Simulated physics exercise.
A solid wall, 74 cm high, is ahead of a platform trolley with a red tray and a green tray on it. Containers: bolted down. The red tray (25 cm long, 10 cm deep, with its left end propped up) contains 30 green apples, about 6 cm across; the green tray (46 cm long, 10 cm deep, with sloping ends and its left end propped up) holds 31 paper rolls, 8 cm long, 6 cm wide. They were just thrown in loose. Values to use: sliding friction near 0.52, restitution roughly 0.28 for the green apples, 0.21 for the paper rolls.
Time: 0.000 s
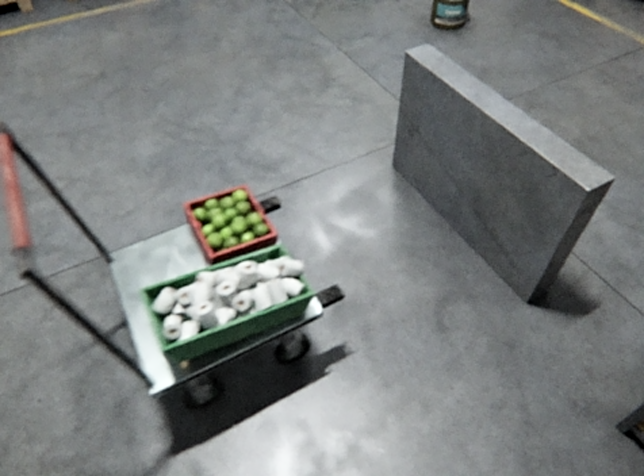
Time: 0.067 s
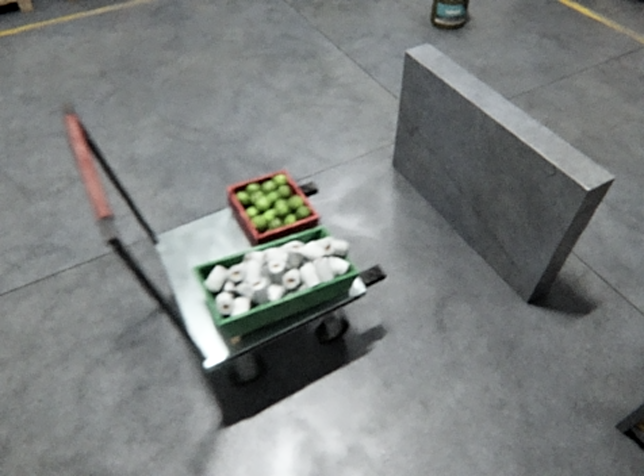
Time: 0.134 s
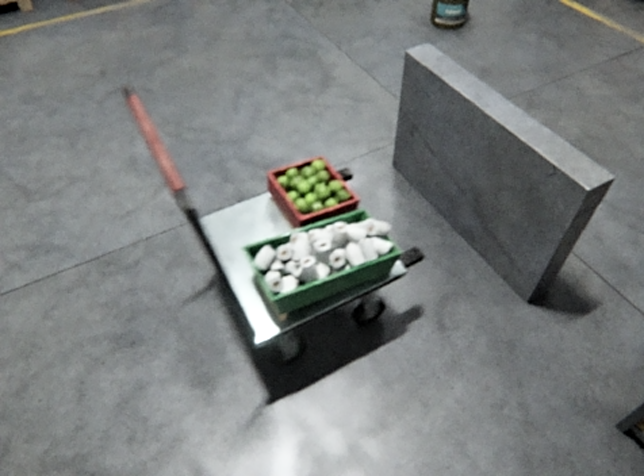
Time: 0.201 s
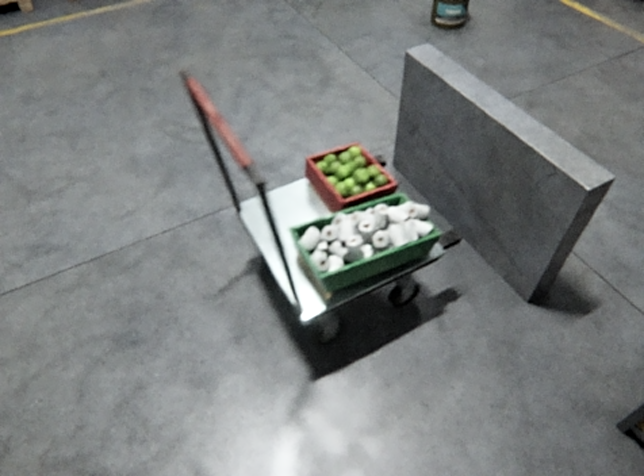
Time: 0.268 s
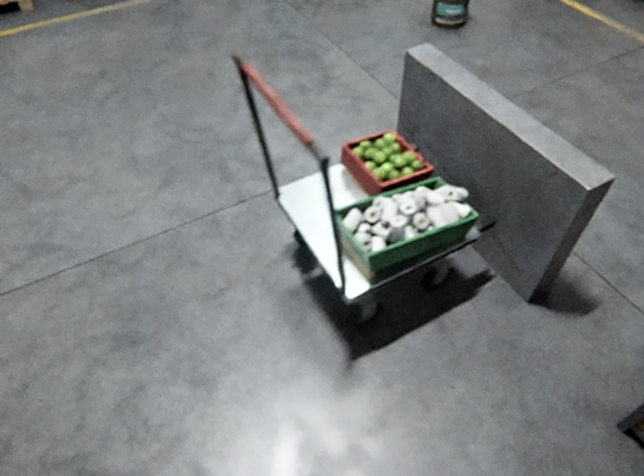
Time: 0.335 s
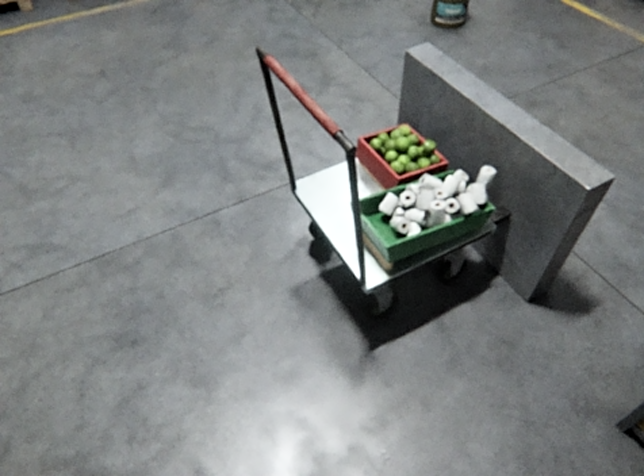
In this clip, a platform trolley carrying a red tray of green fruit and a green tray of white rolls moves rightward to a grey wall and stops there, as the rolls shift toward the wall, one passing the tray's rim.
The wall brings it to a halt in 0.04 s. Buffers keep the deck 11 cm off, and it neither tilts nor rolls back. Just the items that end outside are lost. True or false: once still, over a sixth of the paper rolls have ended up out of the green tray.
True.
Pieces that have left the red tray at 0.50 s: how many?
Count for the red tray: Roughly 1.
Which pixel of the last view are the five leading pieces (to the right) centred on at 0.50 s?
Centre: About (495, 176) px.
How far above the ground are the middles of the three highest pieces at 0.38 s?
Height, averaged: Around 62 cm.
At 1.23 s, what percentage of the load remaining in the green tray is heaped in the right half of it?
Share in that half: Roughly 80 percent.
After 0.38 s, red tray 29 in, 1 out and green tray 29 in, 2 out.
After 0.50 s, red tray 29 in, 1 out and green tray 25 in, 6 out.
After 0.73 s, red tray 29 in, 1 out and green tray 22 in, 9 out.
When it is over (at 1.23 s), red tray 29 in, 1 out and green tray 22 in, 9 out. Asked share, 9 of 31, 29 per cent.
